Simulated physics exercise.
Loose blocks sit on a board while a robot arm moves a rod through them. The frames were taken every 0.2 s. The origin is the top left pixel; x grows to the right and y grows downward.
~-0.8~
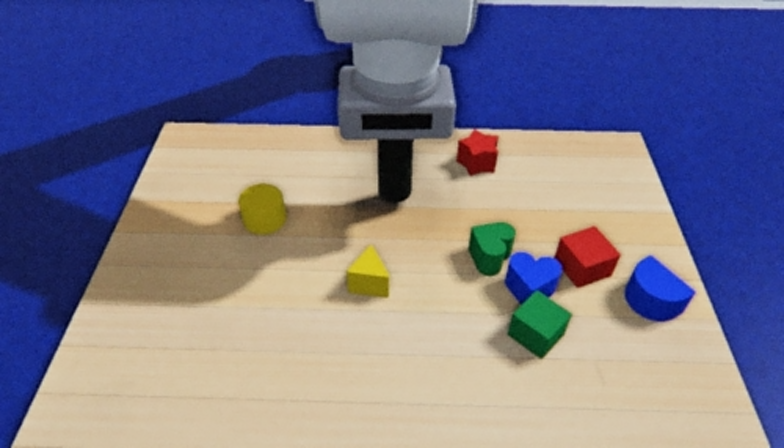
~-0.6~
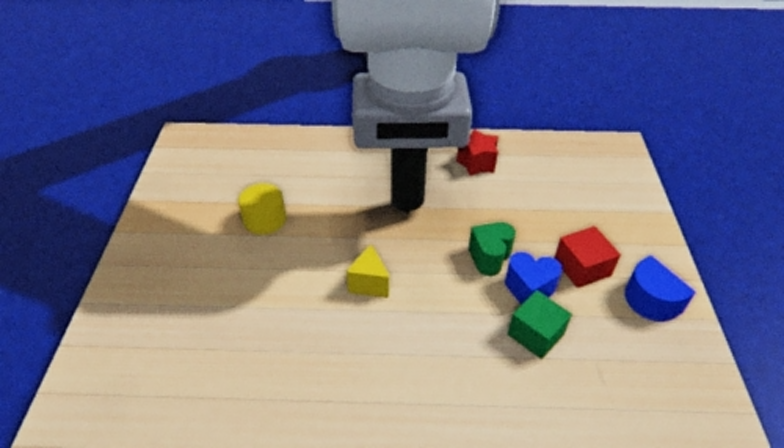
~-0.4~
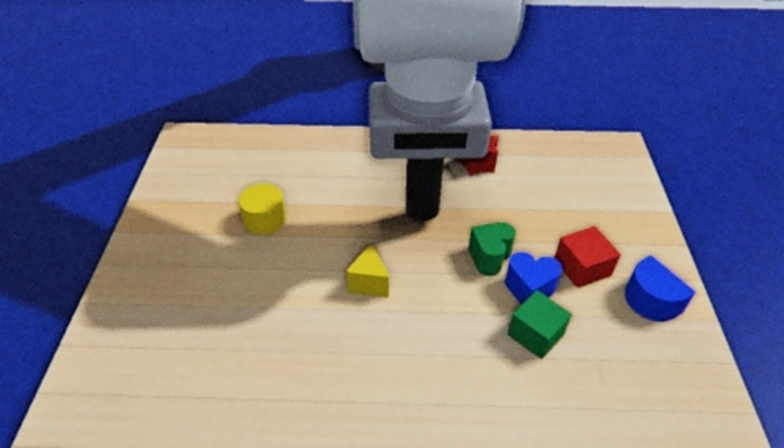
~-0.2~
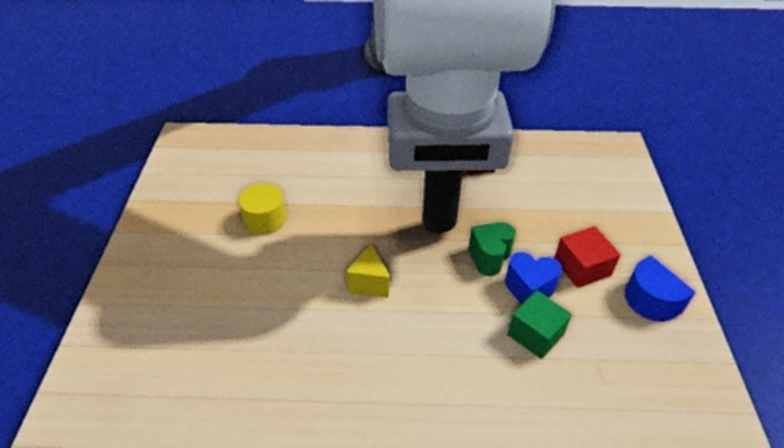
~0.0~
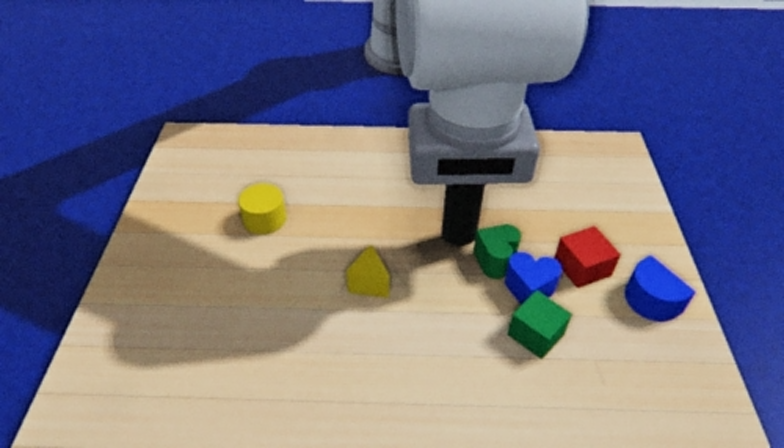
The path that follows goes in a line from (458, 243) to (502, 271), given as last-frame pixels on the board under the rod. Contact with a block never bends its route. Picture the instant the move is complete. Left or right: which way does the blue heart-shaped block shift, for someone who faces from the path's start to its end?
The blue heart-shaped block is shifted sideways to the left, facing along the path from start to end.
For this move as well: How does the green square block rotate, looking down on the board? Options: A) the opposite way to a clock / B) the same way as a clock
Option B.
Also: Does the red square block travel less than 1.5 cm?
My answer is yes.
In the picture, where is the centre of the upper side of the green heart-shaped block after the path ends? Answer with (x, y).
Around (546, 250).
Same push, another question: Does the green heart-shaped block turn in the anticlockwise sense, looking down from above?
Yes
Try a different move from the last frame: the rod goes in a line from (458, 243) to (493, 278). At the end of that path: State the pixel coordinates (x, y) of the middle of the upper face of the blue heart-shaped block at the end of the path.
Expect it around (571, 278).
On the path given first. Halfway along, rod at (482, 248); green heart-shaped block at (526, 247), turned 25° anticlockwise; blue heart-shaped block at (564, 279), turned 25° clockwise; green square block at (548, 321), turned 25° clockwise.
At the end, rod at (504, 262); green heart-shaped block at (546, 250), turned 60° anticlockwise; blue heart-shaped block at (580, 282), turned 65° clockwise; green square block at (548, 321), turned 25° clockwise; red square block unmoved.
